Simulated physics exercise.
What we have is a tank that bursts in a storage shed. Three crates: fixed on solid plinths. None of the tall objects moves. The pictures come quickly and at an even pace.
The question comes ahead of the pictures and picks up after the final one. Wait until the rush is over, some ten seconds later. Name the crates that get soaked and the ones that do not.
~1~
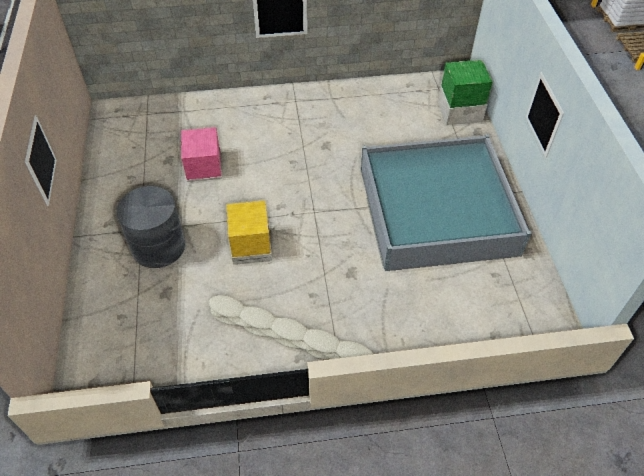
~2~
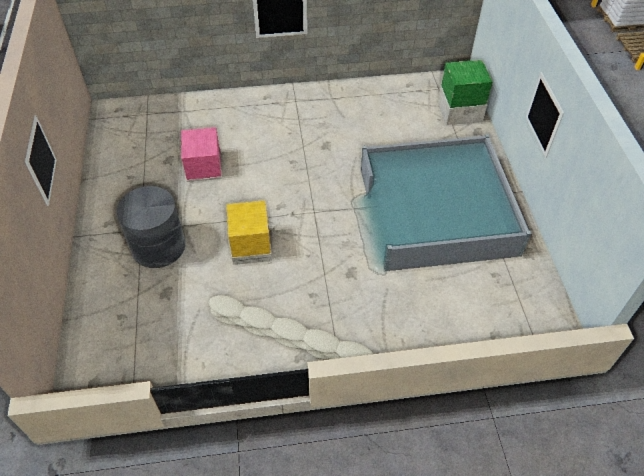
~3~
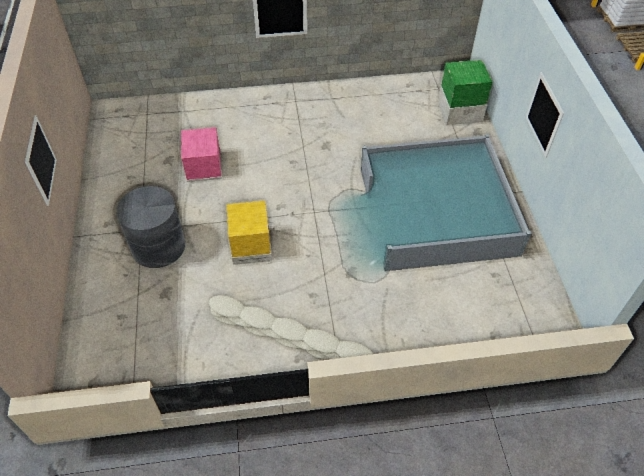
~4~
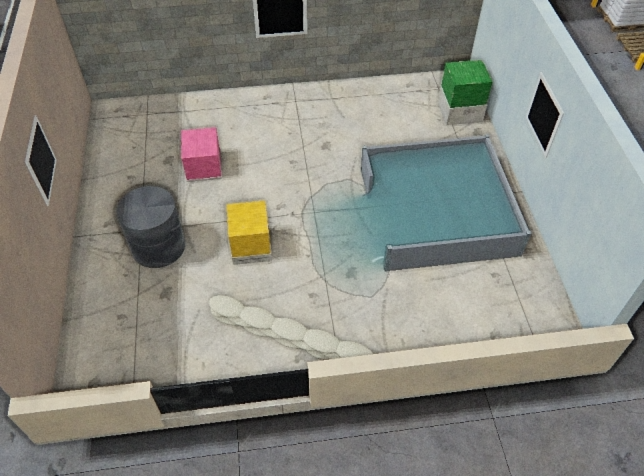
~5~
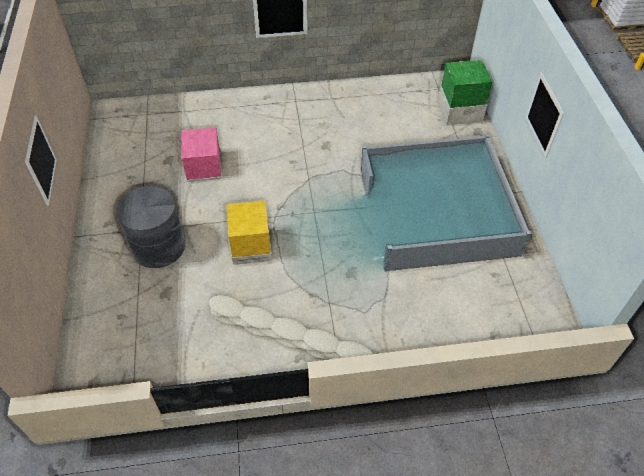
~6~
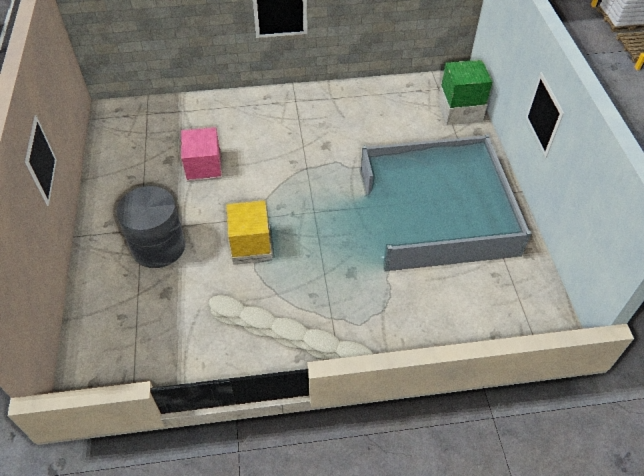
The green crate does not get soaked; the yellow crate gets soaked; the pink crate gets soaked.
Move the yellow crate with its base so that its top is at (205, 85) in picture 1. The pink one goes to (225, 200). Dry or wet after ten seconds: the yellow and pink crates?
Yellow: Not reached; pink: Overtopped.
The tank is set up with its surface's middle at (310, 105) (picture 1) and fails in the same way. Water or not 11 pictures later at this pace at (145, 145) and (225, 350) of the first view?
One after the other: Flooded, dry.
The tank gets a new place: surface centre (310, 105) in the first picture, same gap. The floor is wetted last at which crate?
The one in green.
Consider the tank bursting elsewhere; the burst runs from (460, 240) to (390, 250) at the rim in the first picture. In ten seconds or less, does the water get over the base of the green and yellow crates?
Green: Not reached; yellow: Not reached.
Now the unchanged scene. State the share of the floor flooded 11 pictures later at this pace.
About 25 per cent.
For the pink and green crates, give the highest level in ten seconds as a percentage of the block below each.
Roughly 420 percent, then 20 percent.
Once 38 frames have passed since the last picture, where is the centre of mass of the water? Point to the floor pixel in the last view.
Somewhere near (288, 225).
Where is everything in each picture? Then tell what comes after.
The water tank at (441, 192) is whole and still, in the first picture.
The front is at (363, 197), out from the gap at (380, 226), in the second picture.
Water pours out at (380, 227) and has run to (348, 193), in the third picture.
Water pours out at (380, 228) and has run to (313, 202), in the fourth picture.
Water pours out at (380, 227) and has run to (281, 216), in the fifth picture.
The front is at a hidden place, out from the gap at (380, 227), in the sixth picture.
A moment on, water covers 20 % of the floor; the green crate not reached, the yellow crate water round its plinth, the pink crate water round its plinth.
Next, water covers 25 % of the floor; the green crate not reached, the yellow crate water round its plinth, the pink crate water round its plinth.
Then, water covers 45 % of the floor; the green crate not reached, the yellow crate water round its plinth, the pink crate water round its plinth.
Later, water covers 75 % of the floor; the green crate not reached, the yellow crate water round its plinth, the pink crate water round its plinth.
In the end, water covers 95 % of the floor; the green crate stayed above the water, the yellow crate was topped, the pink crate was topped.
